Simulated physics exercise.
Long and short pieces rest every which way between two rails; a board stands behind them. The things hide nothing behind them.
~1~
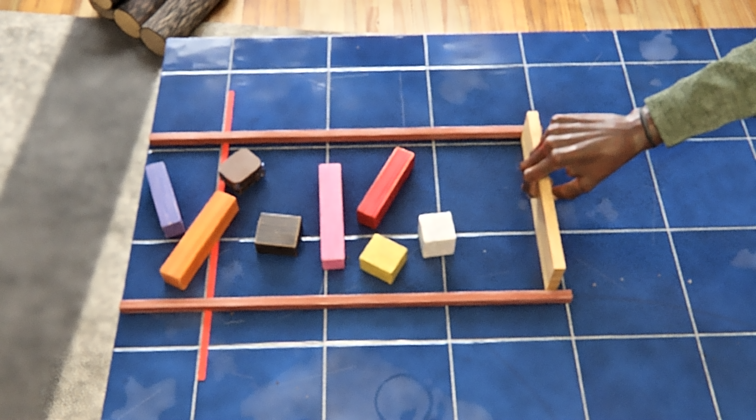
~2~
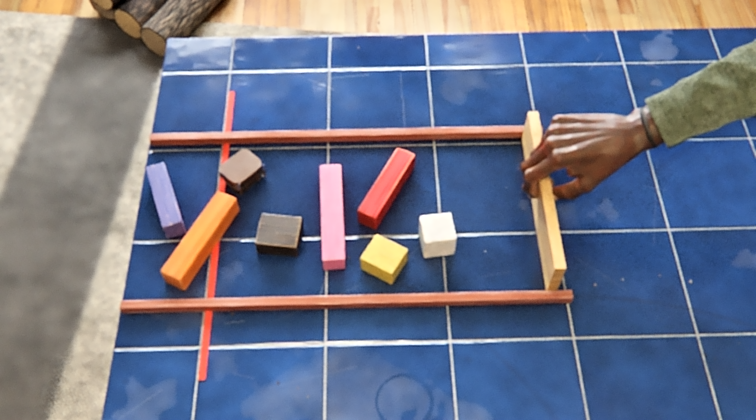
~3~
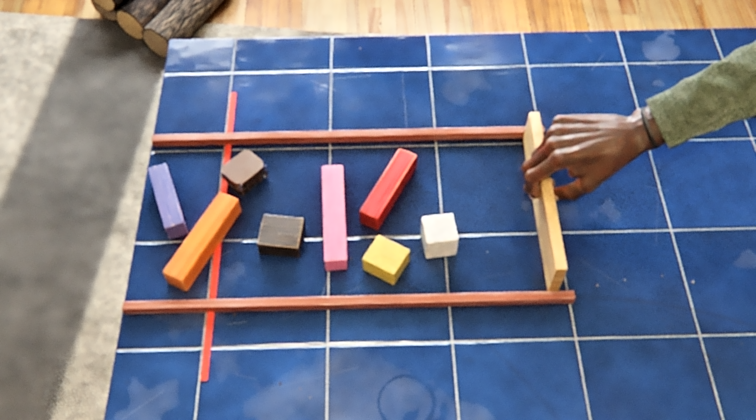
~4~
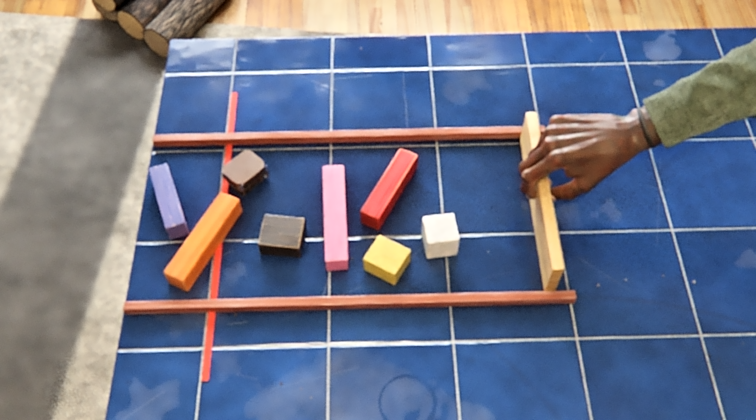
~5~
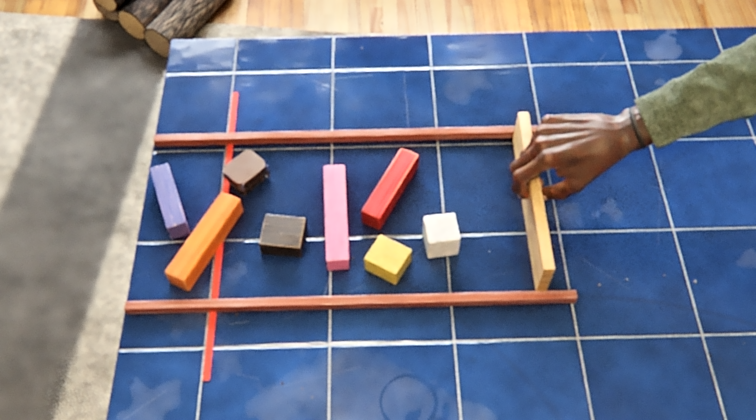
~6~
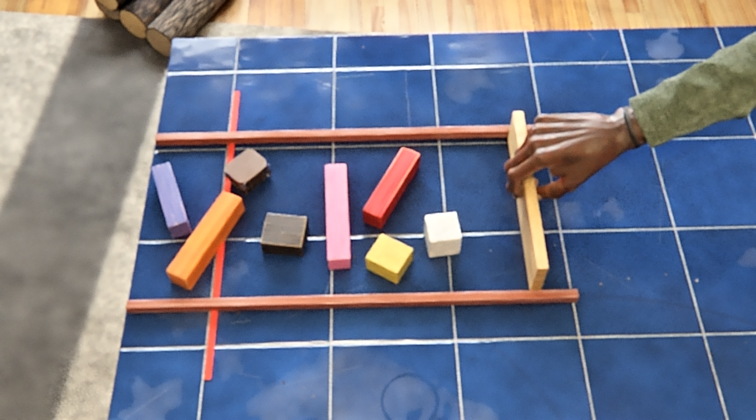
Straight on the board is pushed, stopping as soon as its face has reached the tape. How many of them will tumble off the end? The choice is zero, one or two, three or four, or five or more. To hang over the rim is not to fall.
Looks like just one or two of them go over the edge.
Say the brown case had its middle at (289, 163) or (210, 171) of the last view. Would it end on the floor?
In order, hangs on; hangs on.
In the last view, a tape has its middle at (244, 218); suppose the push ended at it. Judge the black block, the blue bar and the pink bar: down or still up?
What happens: The black block does not come off, the blue bar goes down, the pink bar does not come off.
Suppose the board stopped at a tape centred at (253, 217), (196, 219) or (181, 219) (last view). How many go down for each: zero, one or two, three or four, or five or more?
Taken in the order given: Just one or two, three to four, either three or four.
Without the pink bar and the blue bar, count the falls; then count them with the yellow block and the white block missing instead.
Count: 0 (first case); 2 (second).
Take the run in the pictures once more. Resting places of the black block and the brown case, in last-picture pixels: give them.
Black block at (147, 231), brown case at (173, 166).
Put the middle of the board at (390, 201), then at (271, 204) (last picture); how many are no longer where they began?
The count reaches 4 first and 8 second.
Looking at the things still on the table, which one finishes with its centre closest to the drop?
Black block.
Early on, none off yet; blue bar at rest near (171, 200); orange stick at rest near (207, 239); brown case at rest near (247, 172).
A while later, none off yet; blue bar travelled a little near (147, 200); orange stick travelled a little near (157, 234); brown case travelled about its own width near (214, 167).
Finally, the number that fall off is one or two; lost, orange stick and blue bar.
